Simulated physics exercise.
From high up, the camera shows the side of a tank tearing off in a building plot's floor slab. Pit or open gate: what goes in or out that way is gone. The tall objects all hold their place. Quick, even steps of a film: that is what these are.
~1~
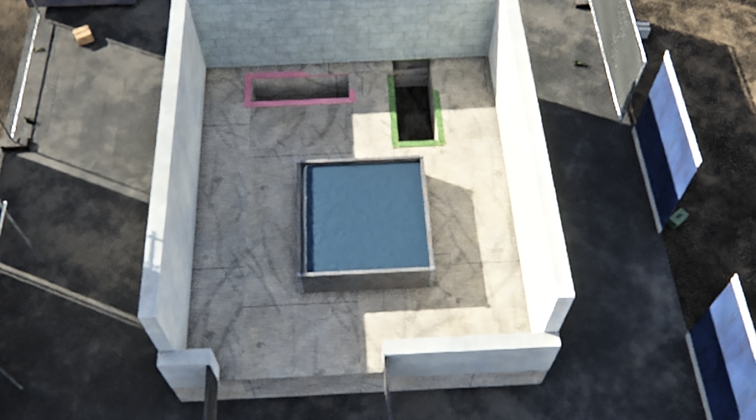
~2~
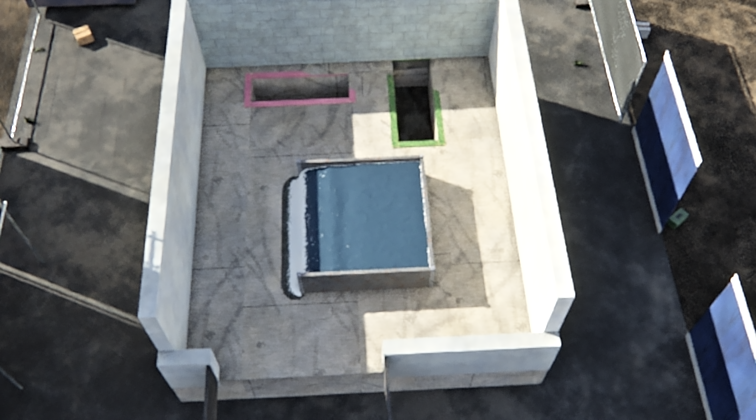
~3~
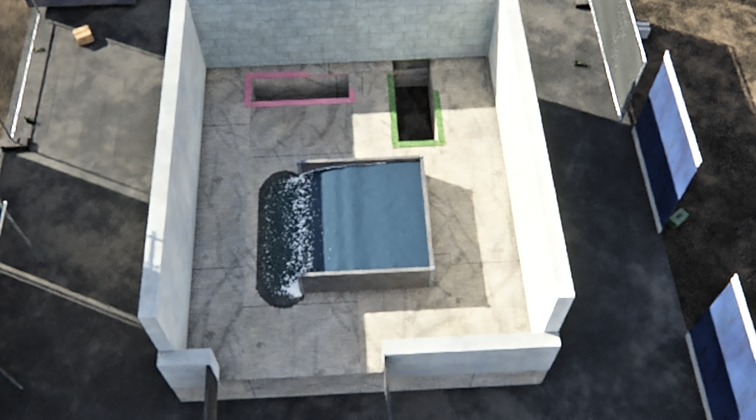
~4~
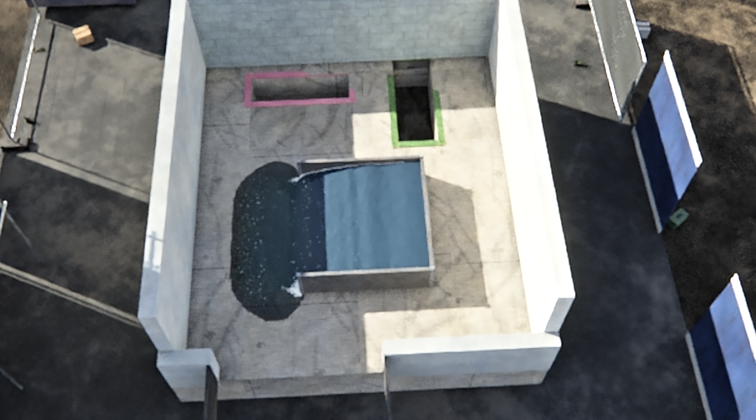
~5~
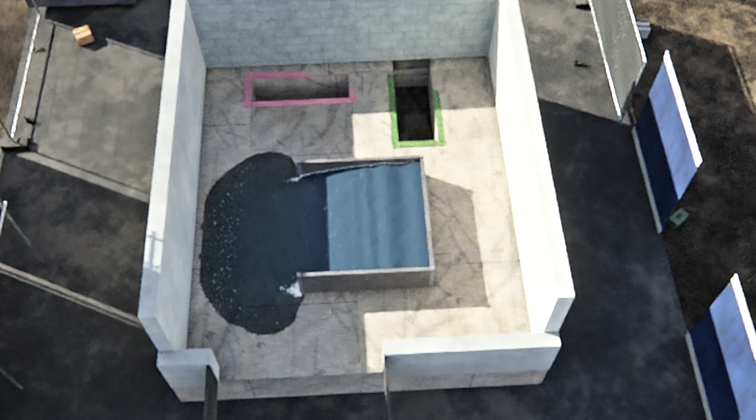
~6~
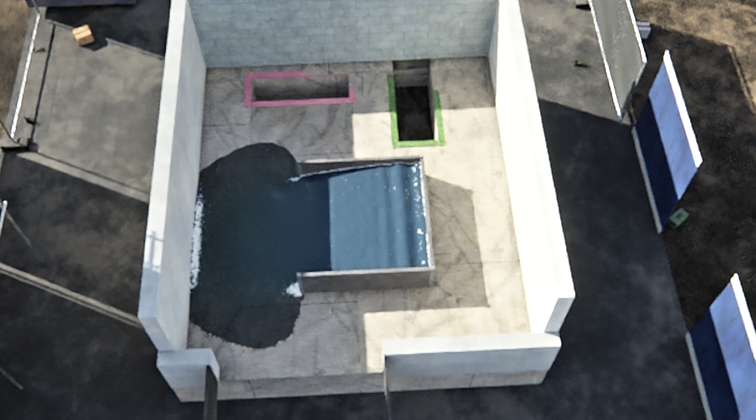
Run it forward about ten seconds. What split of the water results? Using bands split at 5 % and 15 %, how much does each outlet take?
I would say the gate draws off over 15 %, the pink pit draws off over 15 %, the green pit draws off under 5 %.
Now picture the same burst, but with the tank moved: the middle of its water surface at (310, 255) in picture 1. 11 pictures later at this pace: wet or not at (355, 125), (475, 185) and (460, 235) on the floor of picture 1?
So, first one stays dry, second one stays dry, third one stays dry.
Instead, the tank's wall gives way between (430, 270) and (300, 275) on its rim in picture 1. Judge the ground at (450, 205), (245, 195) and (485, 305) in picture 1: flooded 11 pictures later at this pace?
First point spared, second point spared, third point swamped.
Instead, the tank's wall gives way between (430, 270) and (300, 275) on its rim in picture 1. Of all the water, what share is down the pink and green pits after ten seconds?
The pink pit takes 0 per cent and the green pit 12 per cent.
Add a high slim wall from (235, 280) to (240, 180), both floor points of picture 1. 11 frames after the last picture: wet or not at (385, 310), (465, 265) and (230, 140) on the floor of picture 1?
In order: Dry; dry; wet.
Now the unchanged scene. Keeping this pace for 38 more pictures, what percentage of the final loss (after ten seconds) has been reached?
Some 70 per cent.
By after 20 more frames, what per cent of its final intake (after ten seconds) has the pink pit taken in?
It should be near 20 percent of the ten-second total.
A moment on, water covers 30 % of the floor; the gate 0 %, the pink pit 0 %, the green pit 0 %.
Next, water covers 35 % of the floor; the gate 1 %, the pink pit 0 %, the green pit 0 %.
Then, water covers 50 % of the floor; the gate 9 %, the pink pit 6 %, the green pit 0 %.
Later, water covers 60 % of the floor; the gate 24 %, the pink pit 21 %, the green pit 1 %.
In the end, water covers 70 % of the floor; the gate 34 %, the pink pit 29 %, the green pit 2 %.
